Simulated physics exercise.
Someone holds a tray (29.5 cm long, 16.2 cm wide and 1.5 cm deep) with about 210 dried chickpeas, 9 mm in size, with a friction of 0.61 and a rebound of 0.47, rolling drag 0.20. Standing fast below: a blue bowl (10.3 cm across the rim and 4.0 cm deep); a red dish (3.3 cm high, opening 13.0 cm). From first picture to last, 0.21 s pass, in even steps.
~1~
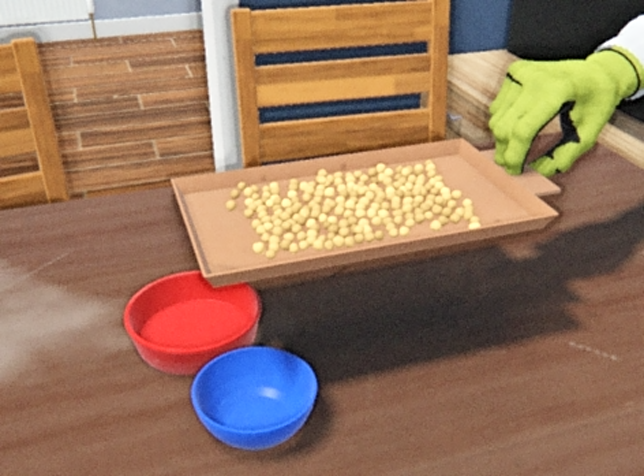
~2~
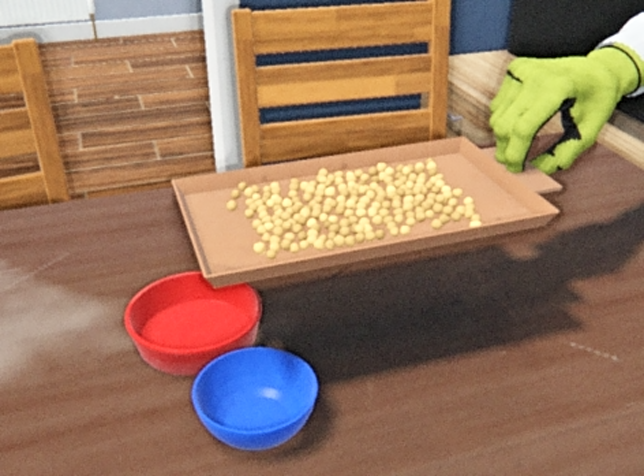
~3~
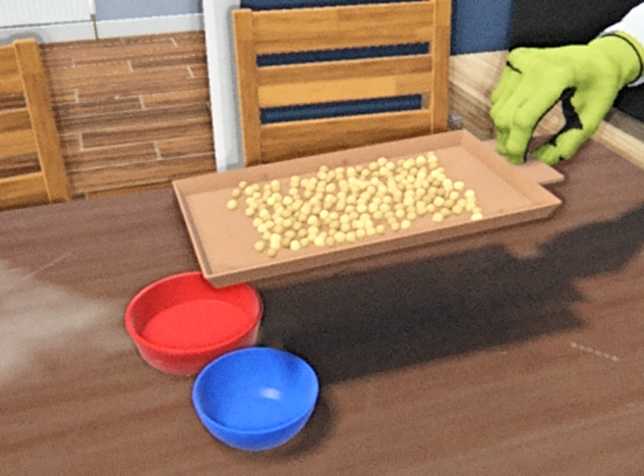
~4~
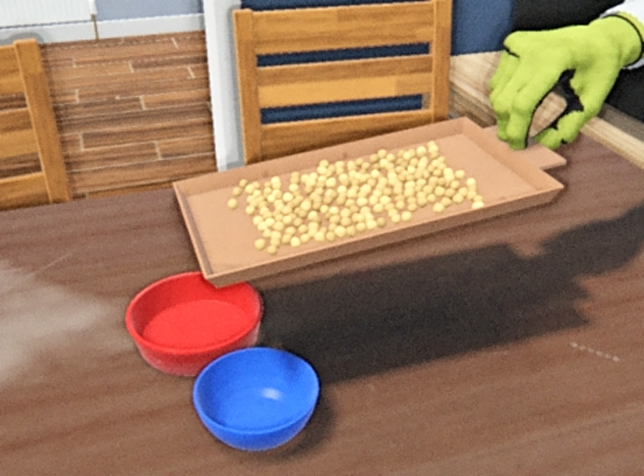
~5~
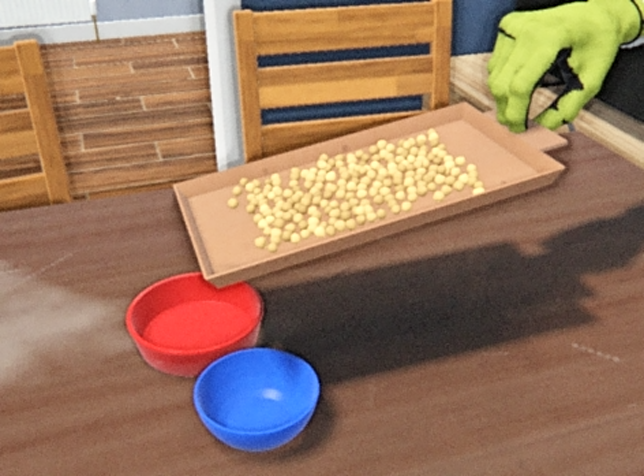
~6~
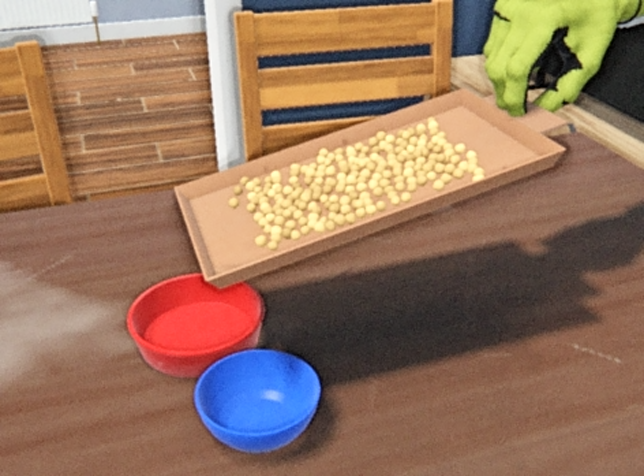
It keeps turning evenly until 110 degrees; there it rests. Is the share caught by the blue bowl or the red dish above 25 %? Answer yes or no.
Share caught, set against 25 %: Yes.
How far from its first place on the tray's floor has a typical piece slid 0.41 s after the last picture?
Some 9 cm.
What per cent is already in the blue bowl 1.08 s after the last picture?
Some 0 per cent.
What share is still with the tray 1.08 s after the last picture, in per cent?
Roughly 0 per cent.
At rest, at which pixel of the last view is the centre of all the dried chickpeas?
Around (174, 336).
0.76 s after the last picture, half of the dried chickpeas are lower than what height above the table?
Some 14 cm.
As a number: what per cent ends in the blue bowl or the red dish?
Some 70 per cent.
Then, 0.41 s after the last picture, tilt 47 degrees; tray 100 %; middle of all pieces on or above the table near (243, 181).
Then, 0.76 s after the last picture, tilt 76 degrees; outside 15 %, red dish 25 %, tray 50 %, in the air 10 %; middle of all pieces on or above the table near (182, 271).
Then, 1.08 s after the last picture, tilt 102 degrees; outside 25 %, red dish 60 %, in the air 10 %; middle of all pieces on or above the table near (164, 331).
Then, 1.38 s after the last picture, tilt 110 degrees; outside 30 %, red dish 70 %; middle of all pieces on or above the table near (162, 344).
In the end, outside 30 %, red dish 70 %.
